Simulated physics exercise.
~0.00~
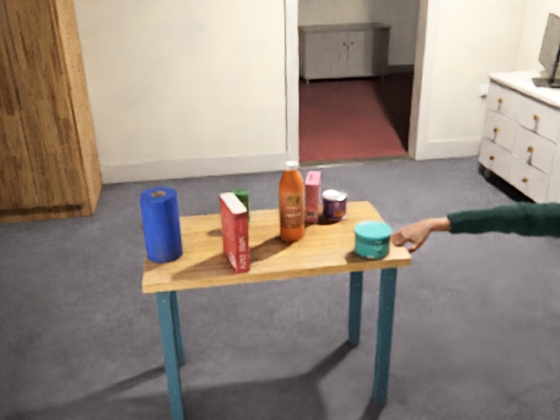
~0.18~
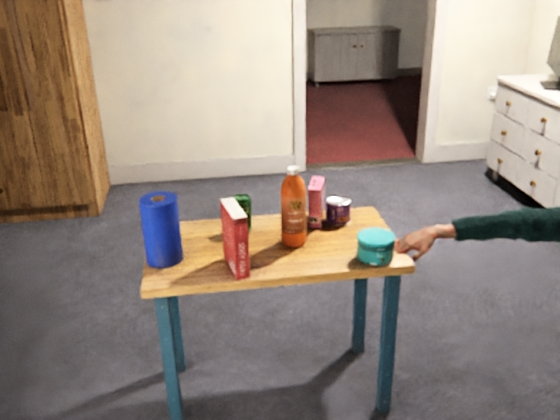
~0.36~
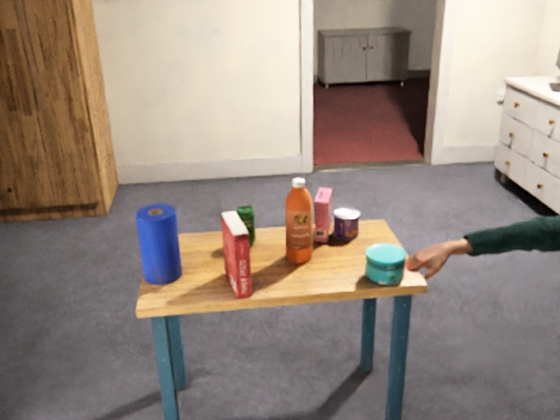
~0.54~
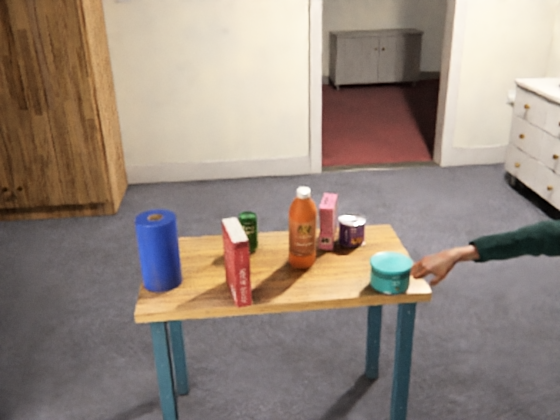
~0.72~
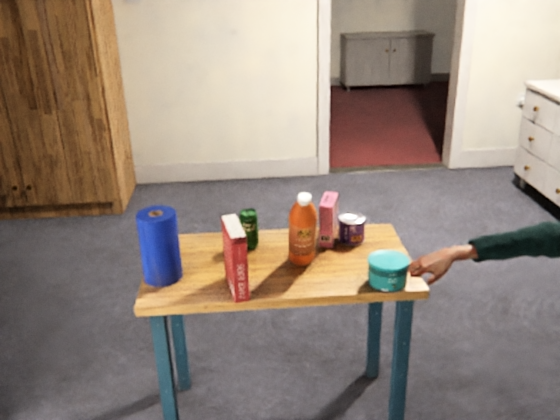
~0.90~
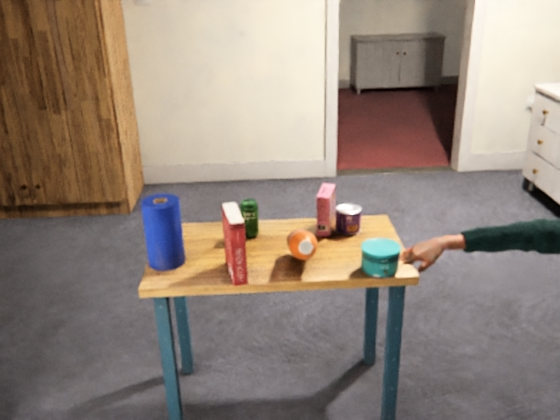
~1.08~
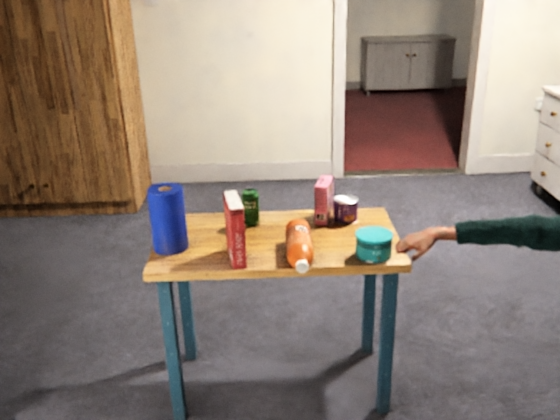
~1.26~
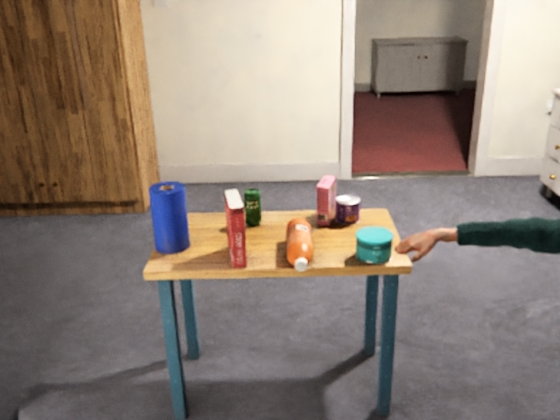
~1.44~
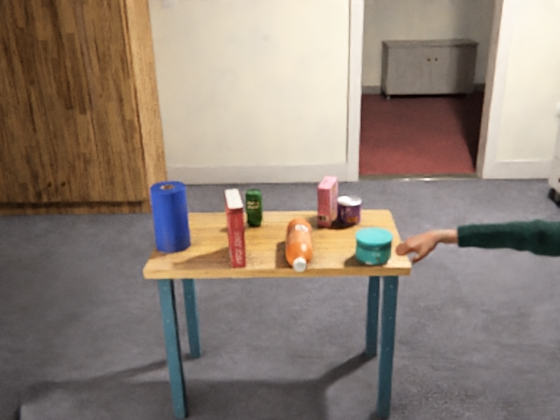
Side table sliding forward then back beside a hand at its edge, orange bottle toppling onto its side, other items staying upright.
